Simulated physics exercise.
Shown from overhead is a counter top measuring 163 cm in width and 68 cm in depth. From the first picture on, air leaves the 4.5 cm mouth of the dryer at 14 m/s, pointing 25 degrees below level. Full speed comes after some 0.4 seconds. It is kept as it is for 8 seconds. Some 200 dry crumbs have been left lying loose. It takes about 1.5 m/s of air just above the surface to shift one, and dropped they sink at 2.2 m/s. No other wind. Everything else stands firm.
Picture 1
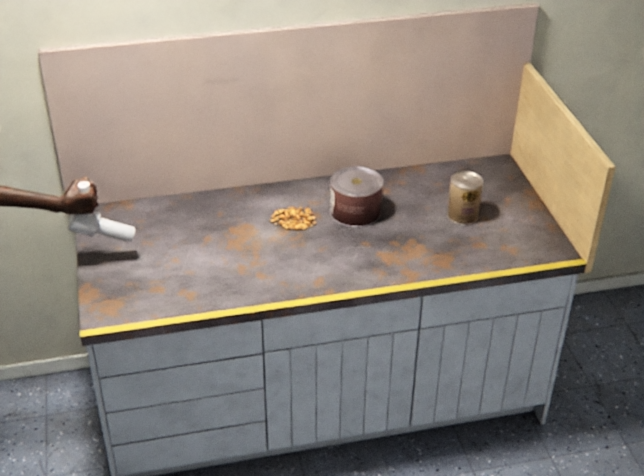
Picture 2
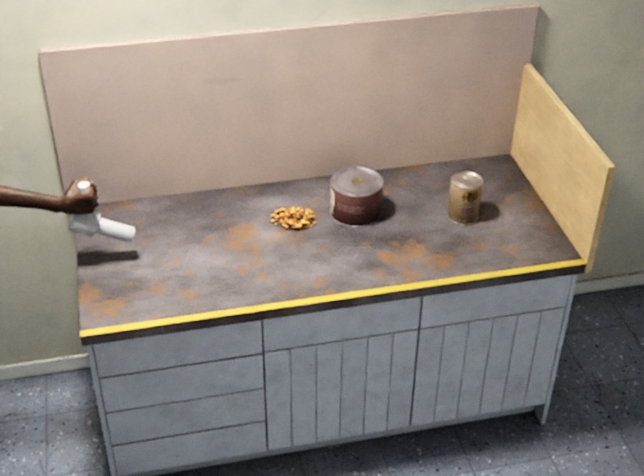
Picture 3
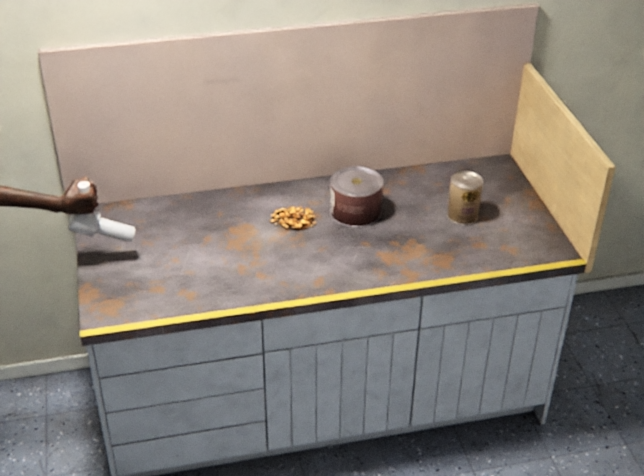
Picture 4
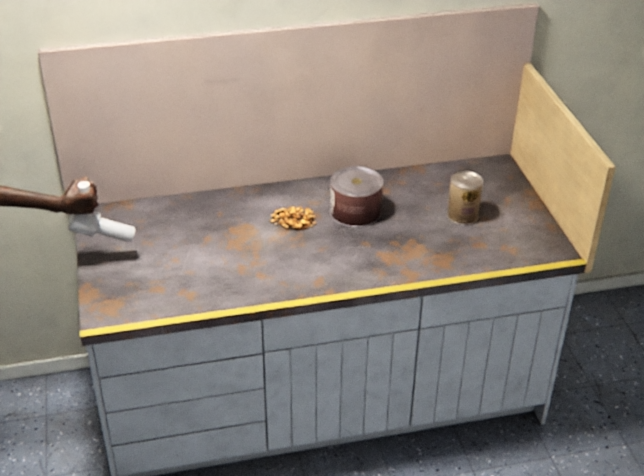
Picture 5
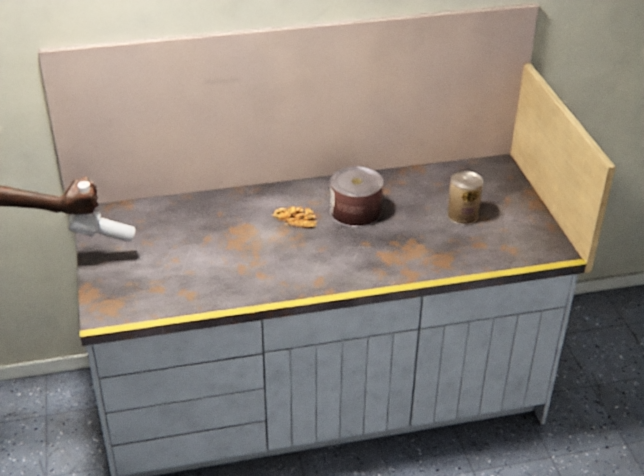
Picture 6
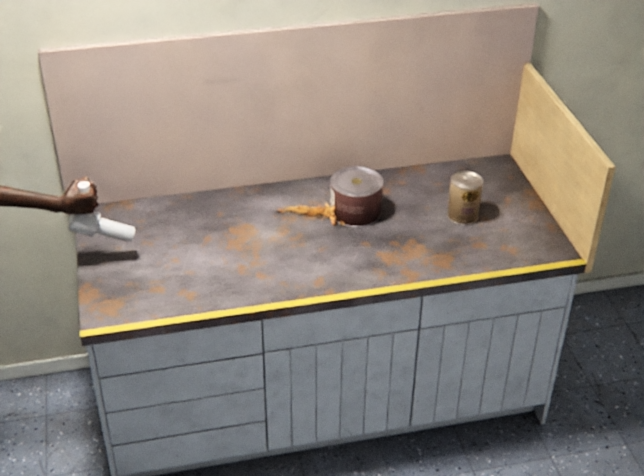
At the start, a hand holds a white dryer over the left side of a mottled counter top, where a loose pile of golden crumbs lies beside a large tin and a smaller one. For a while nothing stirs; then the crumbs shift right, stretching into a streak against the large tin.
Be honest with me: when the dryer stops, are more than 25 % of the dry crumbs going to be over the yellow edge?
I reckon that edge claims no more than a quarter of the pile.
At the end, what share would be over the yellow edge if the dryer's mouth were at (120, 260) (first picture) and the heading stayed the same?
Then about 0 %.
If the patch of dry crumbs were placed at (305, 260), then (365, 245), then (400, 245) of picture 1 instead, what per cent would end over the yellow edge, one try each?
It goes 80 %, then 30 %, then 25 %.
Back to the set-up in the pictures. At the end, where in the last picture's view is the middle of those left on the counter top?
The middle sits near pixel (509, 161).
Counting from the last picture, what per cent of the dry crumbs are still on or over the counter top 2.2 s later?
That comes to roughly 100 % remaining.
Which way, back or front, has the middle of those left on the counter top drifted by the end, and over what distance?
It has shifted to the far side, by around 20 cm.
Then, 1.2 s after the last picture, 0 % are over the yellow edge; the middle of those still in play is near (493, 160); 20 % have settled or left.
Then, 2.2 s after the last picture, 0 % are over the yellow edge; the middle of those still in play is near (502, 160); 36 % have settled or left.
Then, 4.0 s after the last picture, 0 % are over the yellow edge; the middle of those still in play is near (506, 159); 48 % have settled or left.
Then, 7.6 s after the last picture, at the end, 0 % are over the yellow edge; the middle of those still in play is near (509, 161).
